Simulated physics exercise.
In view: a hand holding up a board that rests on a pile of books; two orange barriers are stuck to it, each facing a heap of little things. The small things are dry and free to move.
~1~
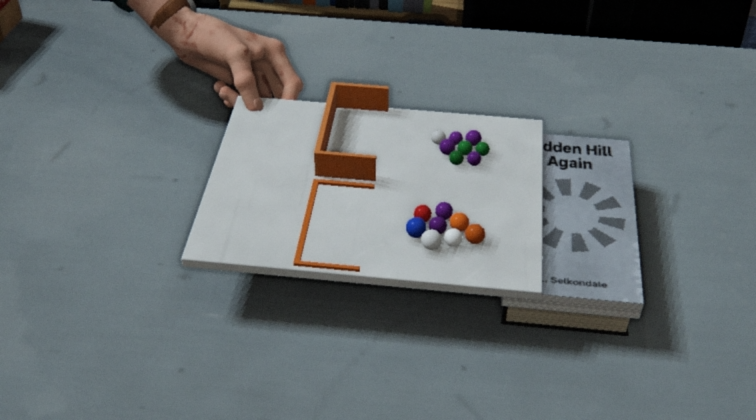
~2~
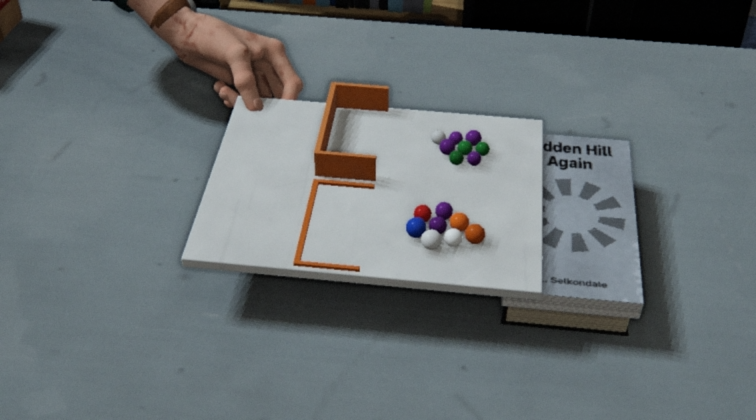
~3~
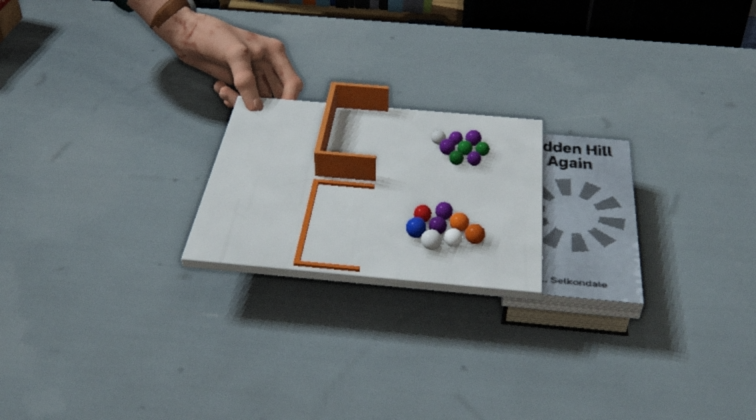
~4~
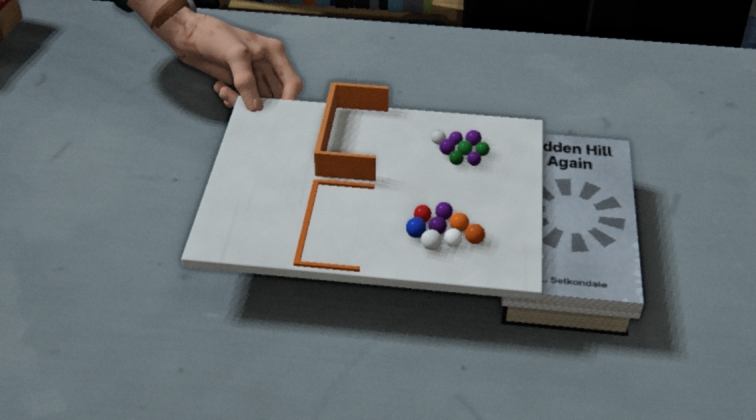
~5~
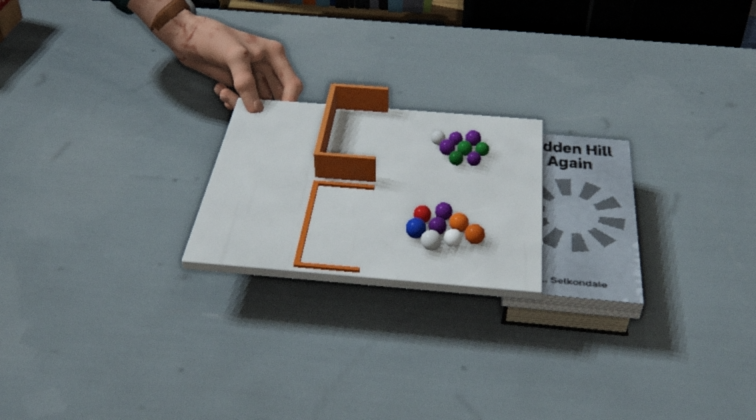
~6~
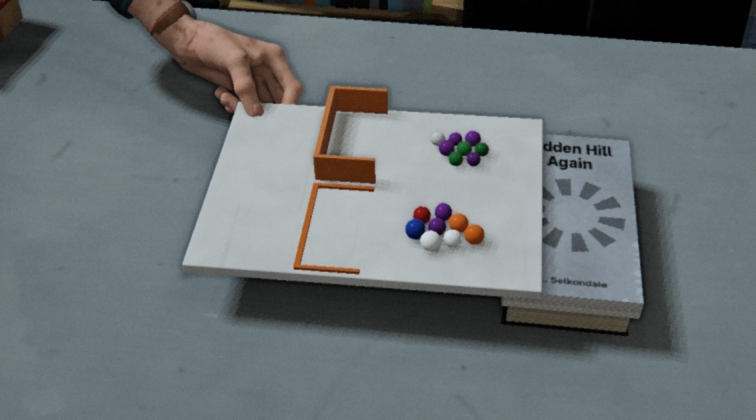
On a gray tabletop, a hand held a white board resting on books, with colorful little balls in two clusters beside orange barriers, and its left end dipped very slightly while the balls stayed put.
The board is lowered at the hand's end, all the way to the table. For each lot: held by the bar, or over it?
In the end the near lot passes the strip, and the far lot halts at the strip.
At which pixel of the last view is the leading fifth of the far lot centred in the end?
Around (333, 178).
Then, 0.26 s on from there, board sloping at 8°; near lot on its way down; far lot on its way down.
Then, 0.54 s on from there, board resting at 11°; near lot on its way down; far lot on its way down.
Then, 0.87 s on from there, board resting at 11°; near lot the whole lot past its bar; far lot has reached its bar.
In the end, board resting at 11°; near lot the whole lot past its bar; far lot gathered behind its bar.
